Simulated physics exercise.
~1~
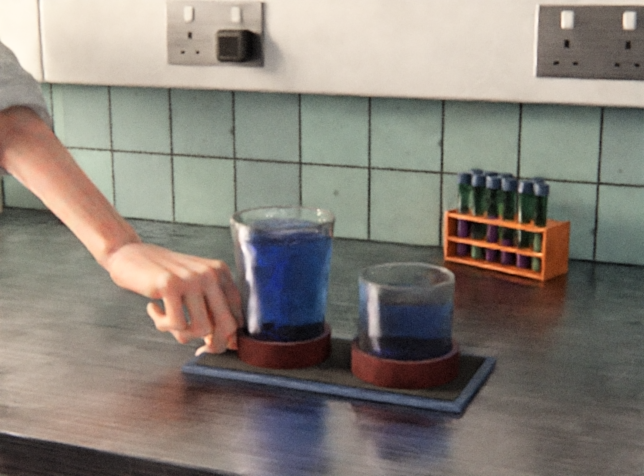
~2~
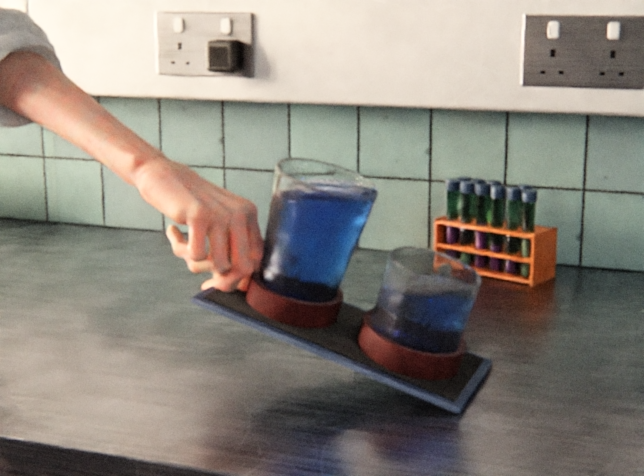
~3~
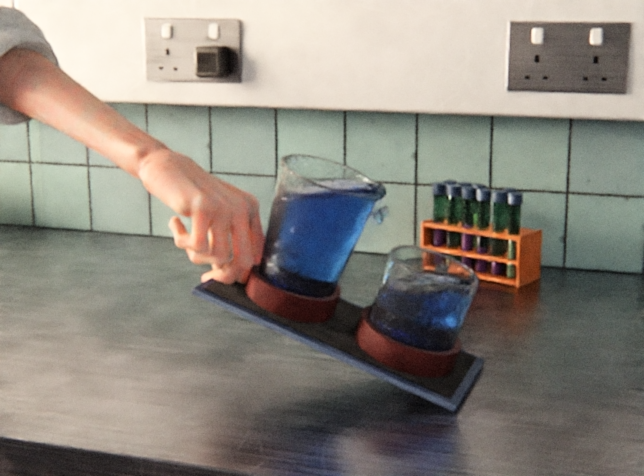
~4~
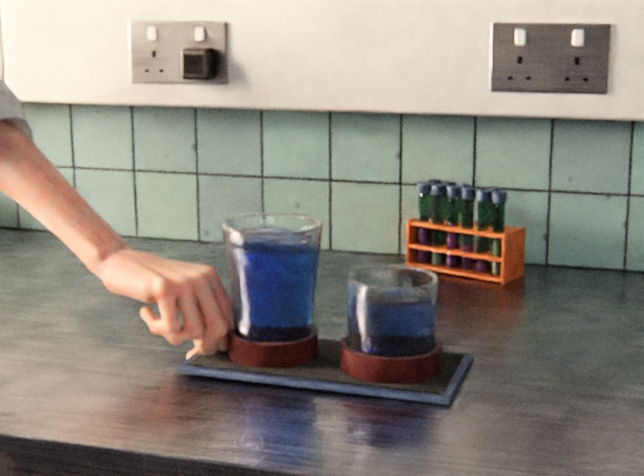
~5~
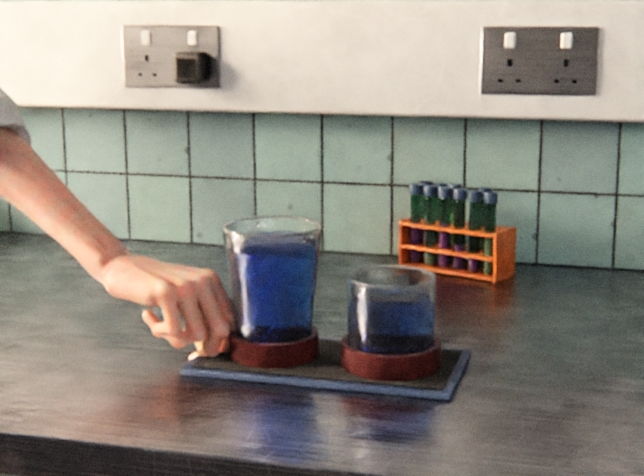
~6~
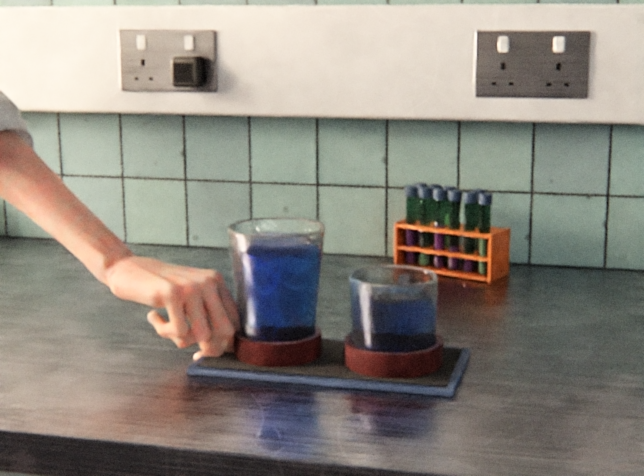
A hand grips the left edge of a dark, blue-edged tray on a worktop, where a tall glass tumbler and a shorter glass sit in reddish holders, both partly filled with blue liquid. The hand raises that edge, so the tray slopes down to the right and the liquid shifts in the leaning glasses. At the steepest tilt, some liquid spills over the tumbler's right rim. The hand then lowers the tray flat again. Both glasses end upright in their holders, the liquid settled, with the hand still at the left edge.
